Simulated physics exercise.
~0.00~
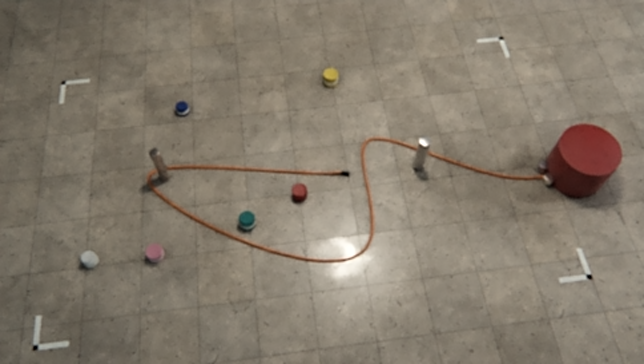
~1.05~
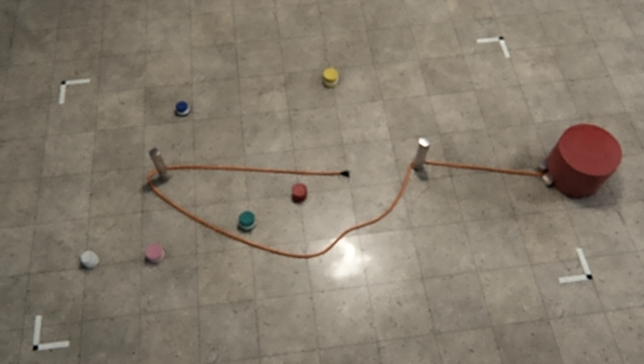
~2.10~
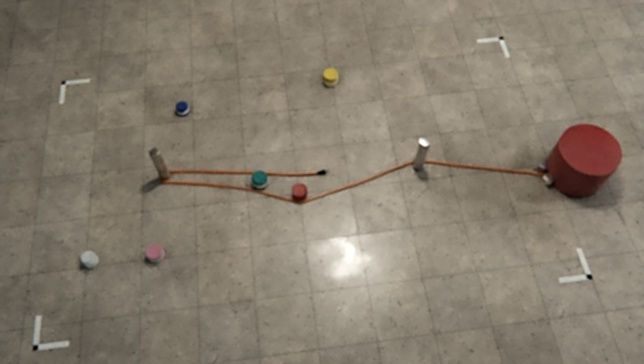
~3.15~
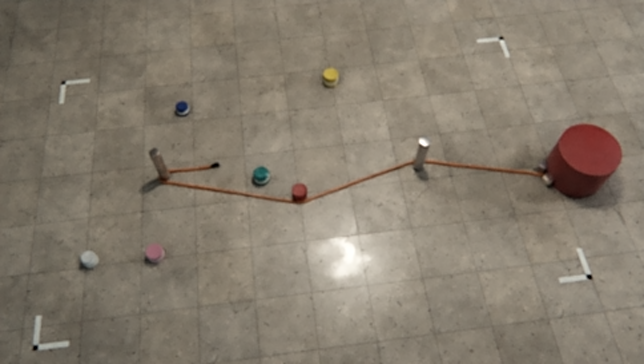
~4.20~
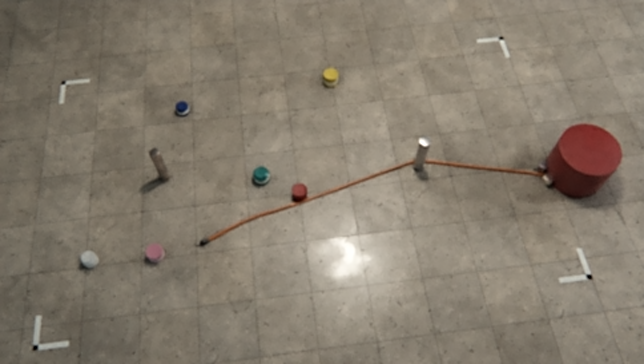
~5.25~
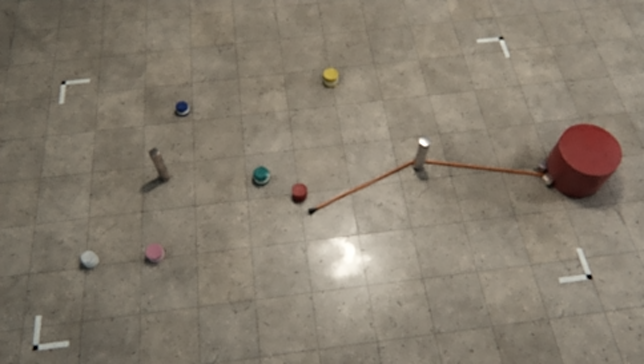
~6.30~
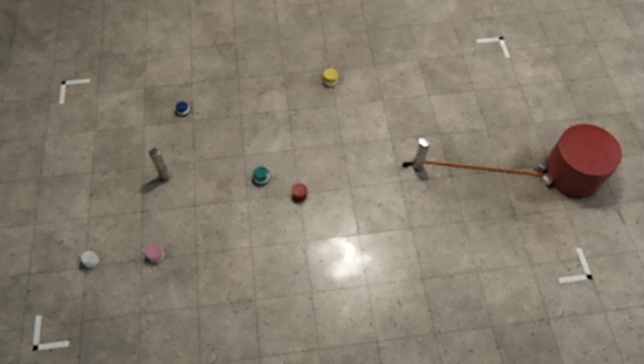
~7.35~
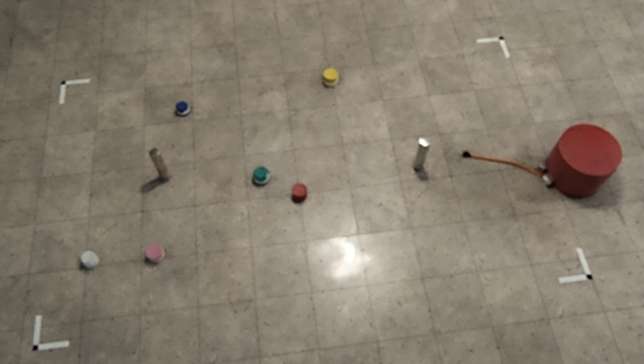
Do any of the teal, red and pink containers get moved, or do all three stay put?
The teal jar gets moved a short way up the floor by the lead. The red tub and the pink tin stay where they were.
